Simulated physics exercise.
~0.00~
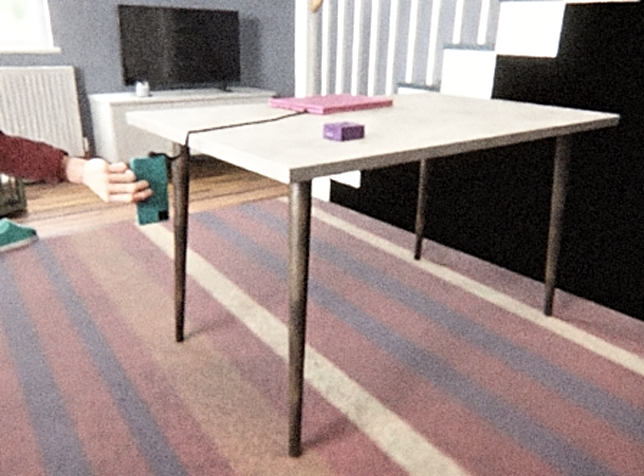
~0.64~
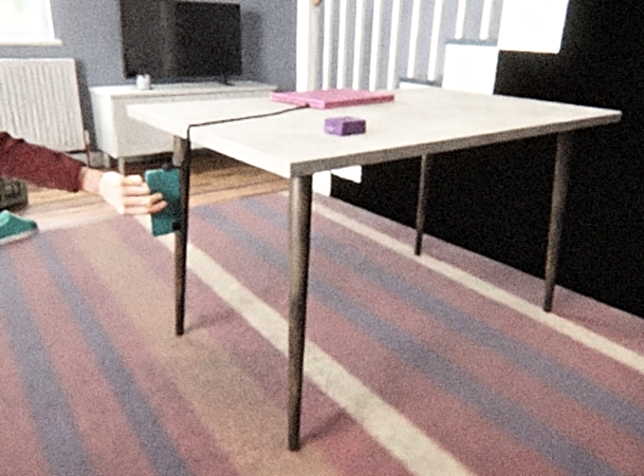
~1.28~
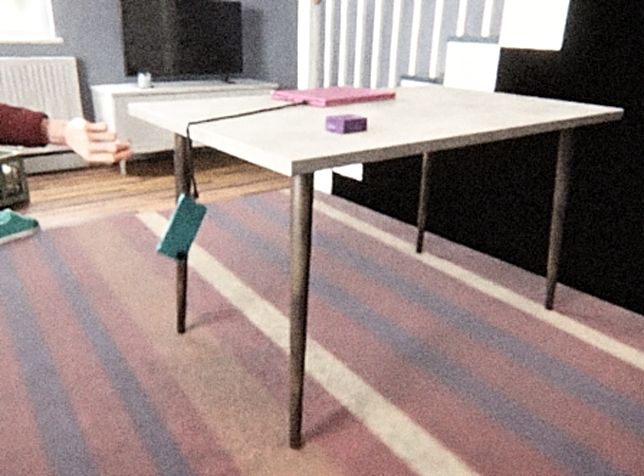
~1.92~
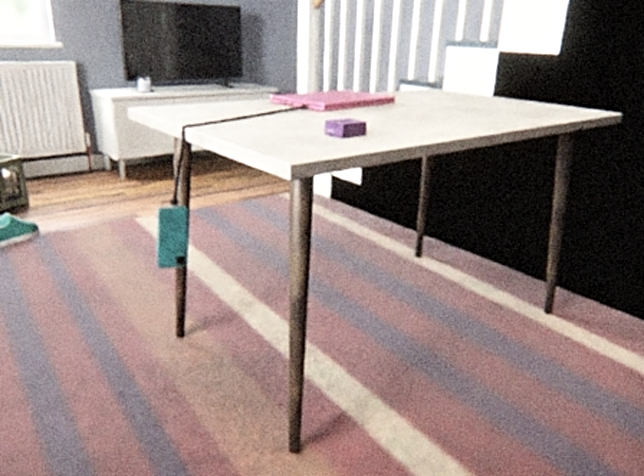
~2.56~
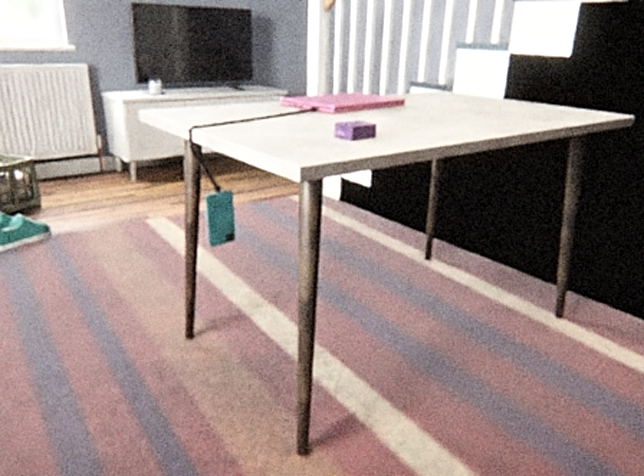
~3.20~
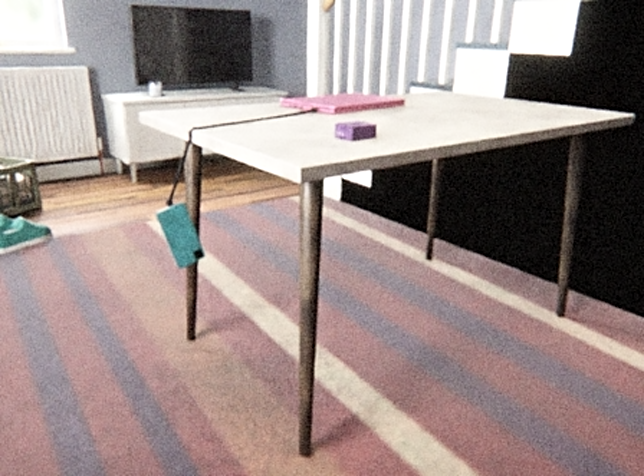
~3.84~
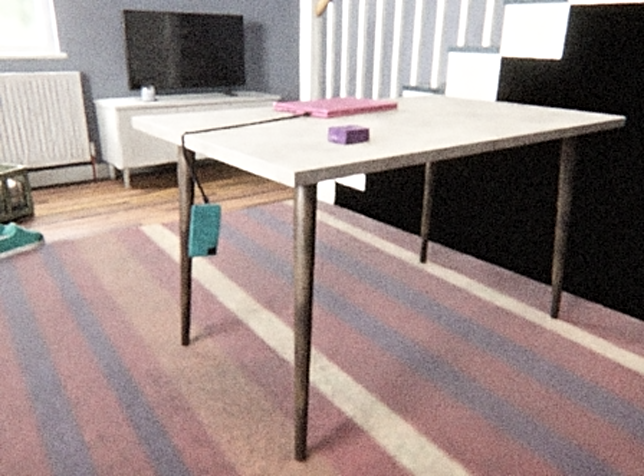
To begin with, a hand at the left holds a turquoise phone beside the edge of a pale table, with a dark cord running from it across the tabletop towards a flat pink laptop. A small purple box sits nearby on the table. The hand lets go and draws back, and the phone drops a little, tilting as the cord catches it. It then swings right and left beneath the table edge, twisting as it goes. By the end, the phone still dangles above the striped rug, while the laptop and the box stay in place.
